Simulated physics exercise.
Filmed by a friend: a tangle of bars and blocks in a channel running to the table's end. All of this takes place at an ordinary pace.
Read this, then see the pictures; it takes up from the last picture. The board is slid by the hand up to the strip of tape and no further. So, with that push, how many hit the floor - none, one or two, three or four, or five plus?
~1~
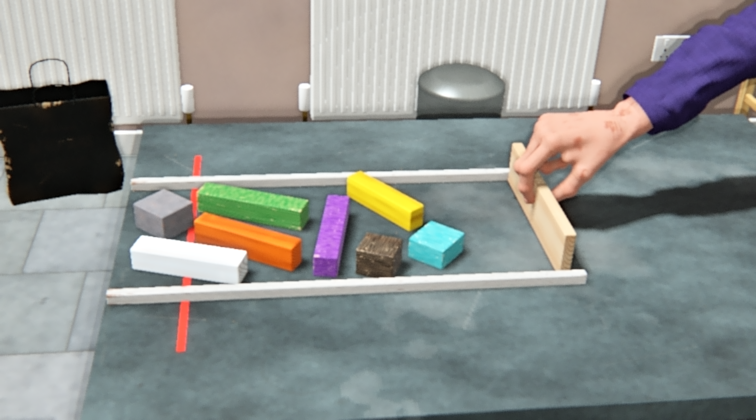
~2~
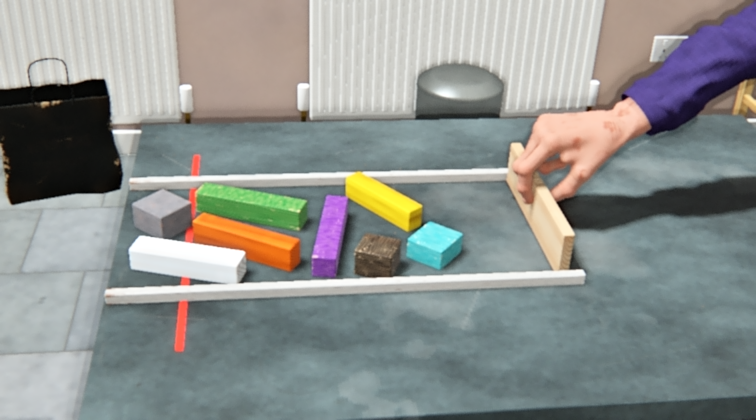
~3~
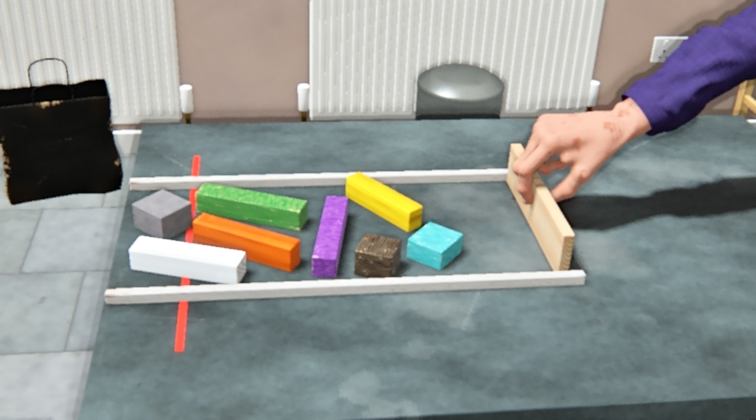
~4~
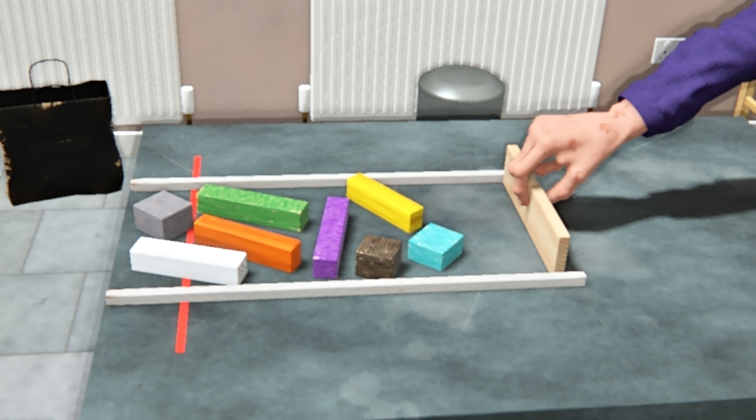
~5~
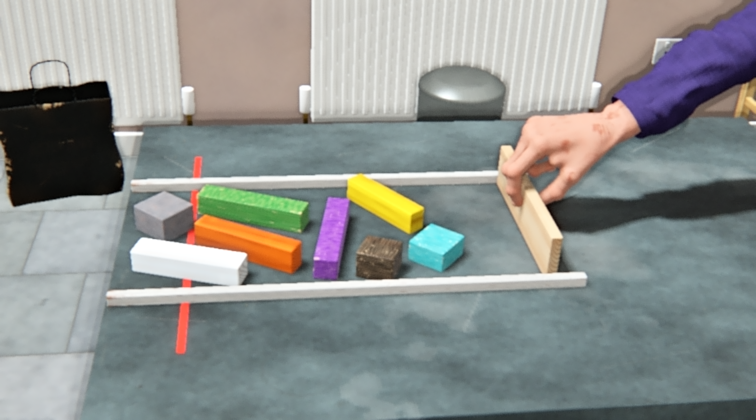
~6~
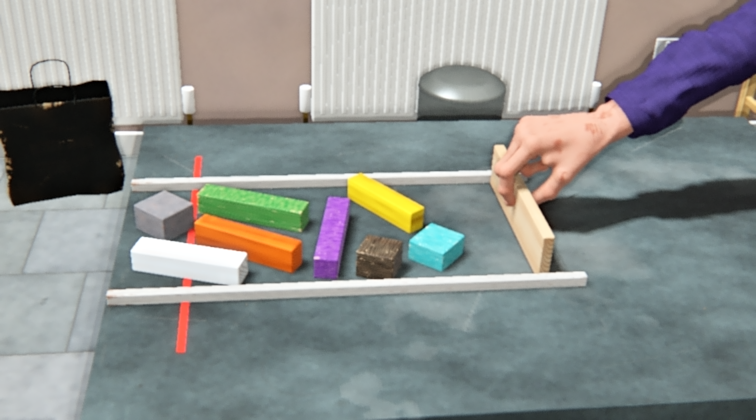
I'd say three or four.
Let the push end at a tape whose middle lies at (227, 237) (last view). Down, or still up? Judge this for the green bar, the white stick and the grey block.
OK, so the green bar stays where it is, the white stick comes off, and the grey block? It comes off.
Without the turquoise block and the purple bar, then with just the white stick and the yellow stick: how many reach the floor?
That gives 2 for the first pair taken away and 2 for the second.
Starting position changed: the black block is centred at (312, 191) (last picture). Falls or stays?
Black block: Safe.
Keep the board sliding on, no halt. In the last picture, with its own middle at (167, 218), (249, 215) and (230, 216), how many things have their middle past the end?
That makes 5, 1, 2.
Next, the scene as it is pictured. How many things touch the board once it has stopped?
That comes to 3.
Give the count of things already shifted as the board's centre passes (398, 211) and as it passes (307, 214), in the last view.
I count 3 first and 8 after.
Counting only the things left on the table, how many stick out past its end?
The overhang total is 0.
Soon after, none off yet; grey block at rest near (165, 216); white stick at rest near (190, 262); orange stick at rest near (248, 243).
Then, none off yet; grey block moving near (161, 214); white stick at rest near (190, 262); orange stick moved a little near (216, 240).
Further on, none off yet; grey block tipped well over near (106, 214); white stick moved a little near (128, 266); orange stick moved about its own width near (152, 236).
At rest, the number that fall off is three or four; fallen, green bar, orange stick, white stick and grey block.
